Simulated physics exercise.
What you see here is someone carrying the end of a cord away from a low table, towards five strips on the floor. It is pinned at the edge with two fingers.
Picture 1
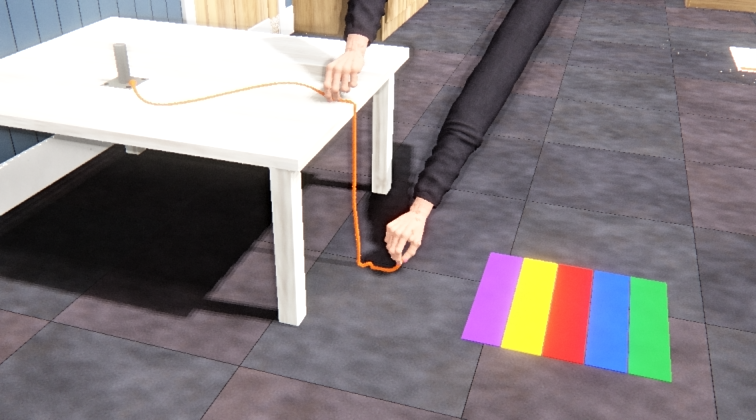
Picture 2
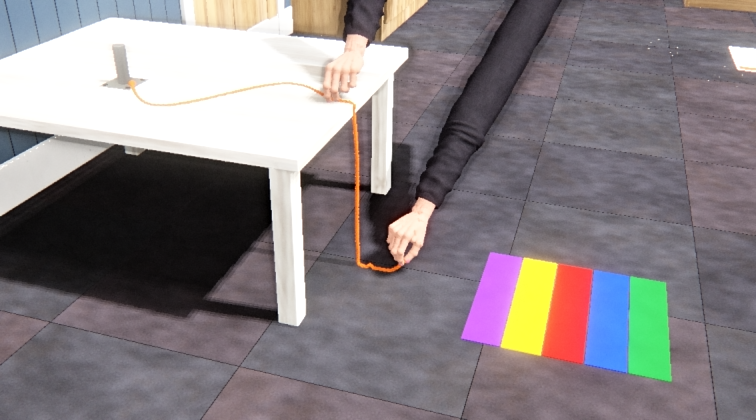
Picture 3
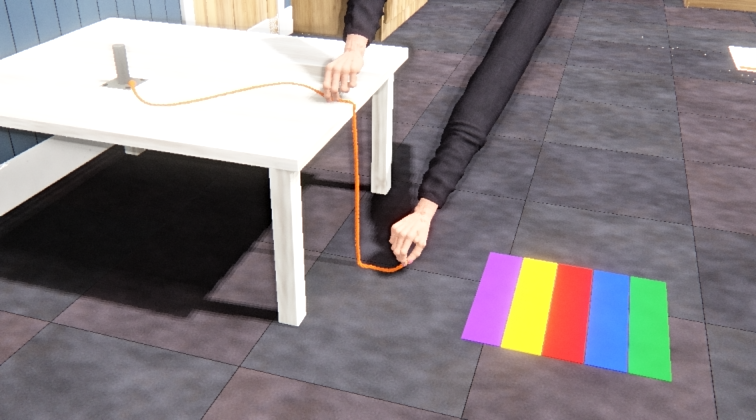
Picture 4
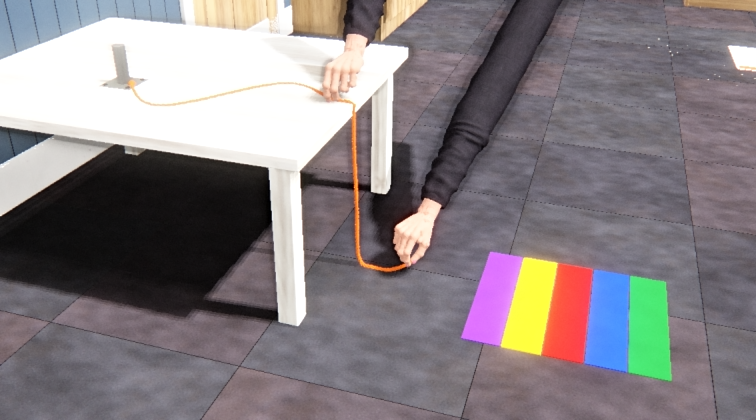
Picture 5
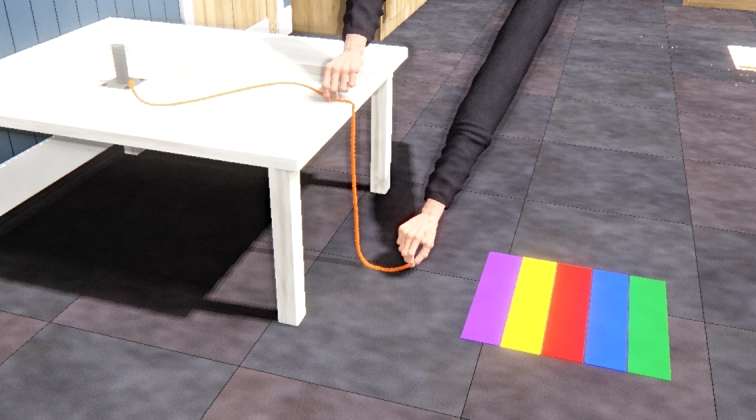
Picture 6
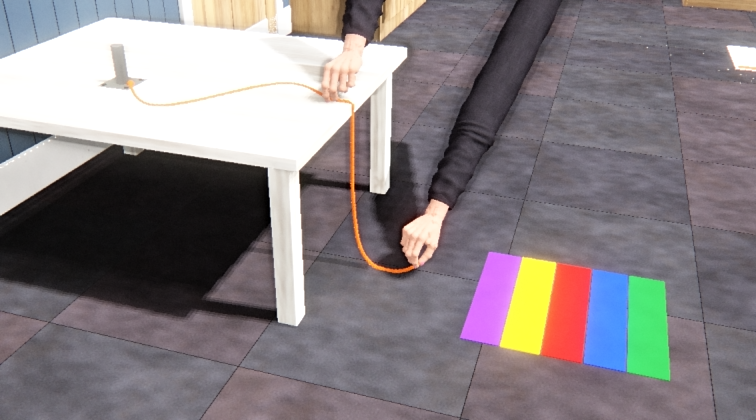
At a low white table, one hand pinning an orange cord at the edge, another drawing its end slightly right near coloured strips.
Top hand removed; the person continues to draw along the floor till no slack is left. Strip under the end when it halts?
Blue strip.
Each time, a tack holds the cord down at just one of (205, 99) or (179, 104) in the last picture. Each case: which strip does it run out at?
The first attempt gives red; the other gives red.
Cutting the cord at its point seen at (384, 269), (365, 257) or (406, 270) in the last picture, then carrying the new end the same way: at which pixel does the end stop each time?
One spot per try: (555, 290), (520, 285), and (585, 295).
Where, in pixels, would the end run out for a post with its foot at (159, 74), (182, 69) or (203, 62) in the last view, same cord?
Approximate places, in that order: (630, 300), (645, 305), (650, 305).
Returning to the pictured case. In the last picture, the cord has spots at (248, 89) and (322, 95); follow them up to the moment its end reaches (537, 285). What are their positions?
(286, 102) and (358, 137).
A little later, end near (537, 285); over yellow.
Next, end near (582, 293); over red.
When it is tight, end near (609, 298); over blue. The end stops over the blue strip.
